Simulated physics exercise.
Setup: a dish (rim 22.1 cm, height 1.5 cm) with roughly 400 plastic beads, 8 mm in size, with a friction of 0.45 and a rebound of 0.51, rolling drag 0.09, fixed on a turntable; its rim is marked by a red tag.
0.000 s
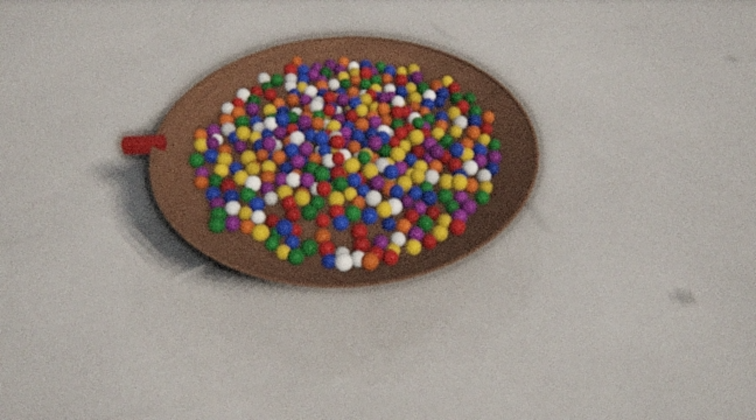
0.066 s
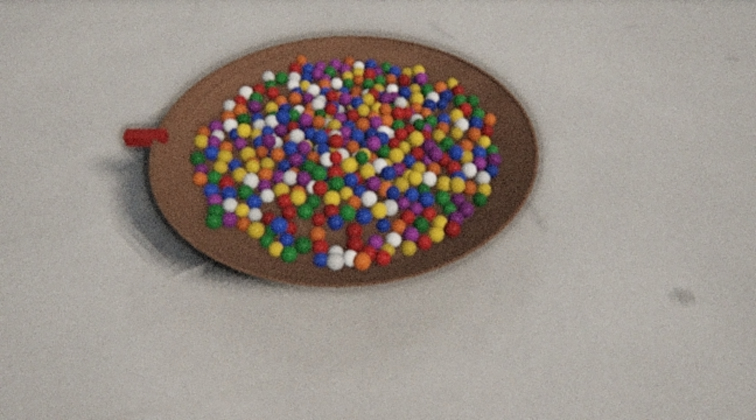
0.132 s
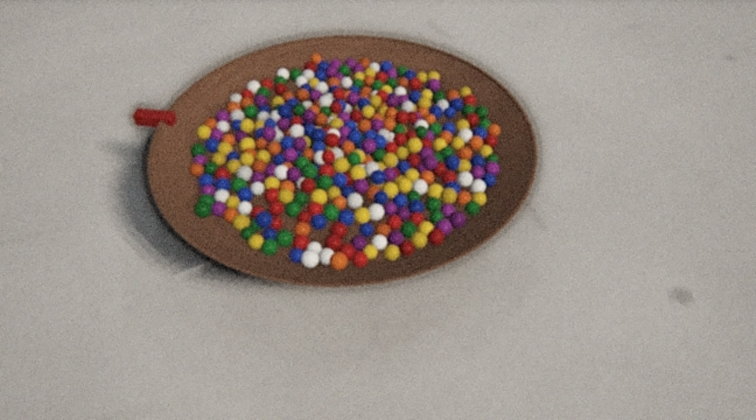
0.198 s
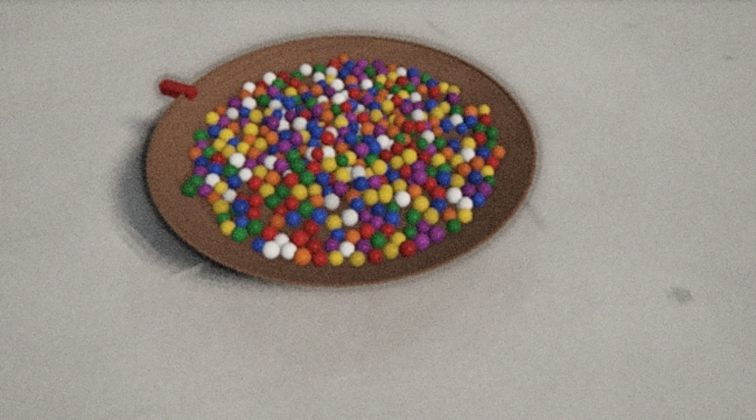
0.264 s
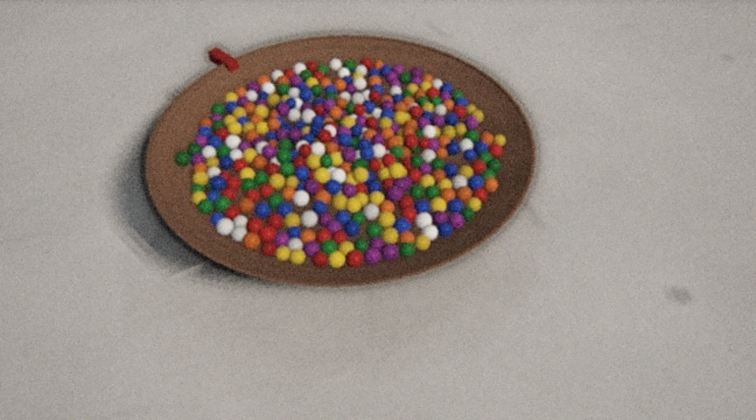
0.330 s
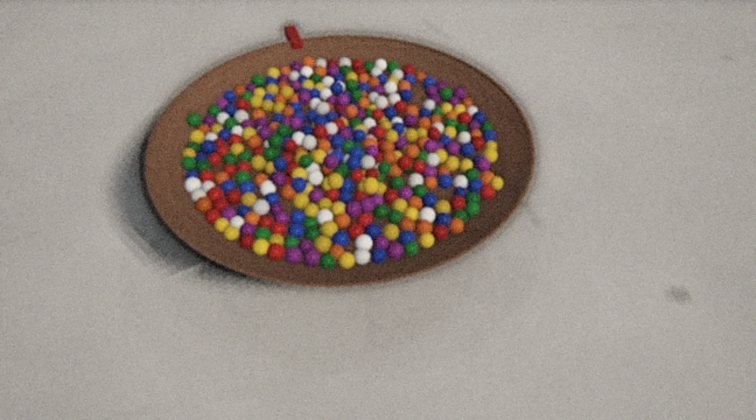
On a pale grey, faintly marked surface, a shallow brown dish holds a heap of small multicoloured beads, with a red tag at its left edge. The dish begins turning clockwise, slowly at first and then faster, carrying the beads around as the tag travels up to the far rim.
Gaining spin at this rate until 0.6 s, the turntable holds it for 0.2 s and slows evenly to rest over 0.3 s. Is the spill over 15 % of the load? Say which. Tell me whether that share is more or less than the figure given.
It is more than the figure given.
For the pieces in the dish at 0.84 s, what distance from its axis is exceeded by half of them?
Some 9.0 cm.
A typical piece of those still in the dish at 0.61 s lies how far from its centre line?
Middling distance: Approx. 9.0 cm.
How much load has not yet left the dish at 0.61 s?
About 90 per cent.
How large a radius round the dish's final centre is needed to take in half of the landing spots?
I'd put it at close to 18 centimetres.
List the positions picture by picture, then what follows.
In the first frame, dish at (353, 285); turned 0 degrees, tag at (143, 142); top of the load at (353, 67).
In the second frame, dish at (353, 285); turned 3 degrees, tag at (145, 135); top of the load at (358, 67).
In the third frame, dish at (352, 284); turned 12 degrees, tag at (154, 116); top of the load at (323, 67).
In the fourth frame, dish at (351, 284); turned 27 degrees, tag at (178, 88); top of the load at (349, 67).
In the fifth frame, dish at (350, 284); turned 48 degrees, tag at (223, 58); top of the load at (312, 67).
In the sixth frame, dish at (350, 284); turned 74 degrees, tag at (293, 36); top of the load at (381, 65). It now spins about 1.3 times a second.
After 0.61 s, dish 90 %, in the air 10 %; middle of the pieces not yet landed near (344, 135).
After 0.84 s, fallen left of where it stops 10 %, fallen behind where it stops 15 %, dish 40 %, fallen in front of where it stops 10 %, fallen right of where it stops 15 %, in the air 10 %; middle of the pieces not yet landed near (346, 147).
After 1.05 s, fallen left of where it stops 15 %, fallen behind where it stops 15 %, dish 35 %, fallen in front of where it stops 15 %, fallen right of where it stops 20 %; middle of the pieces not yet landed near (336, 145).
After 1.25 s, fallen left of where it stops 15 %, fallen behind where it stops 15 %, dish 35 %, fallen in front of where it stops 15 %, fallen right of where it stops 20 %; middle of the pieces not yet landed near (335, 149).
At rest (1.7 s), fallen left of where it stops 15 %, fallen behind where it stops 15 %, dish 35 %, fallen in front of where it stops 15 %, fallen right of where it stops 15 %.
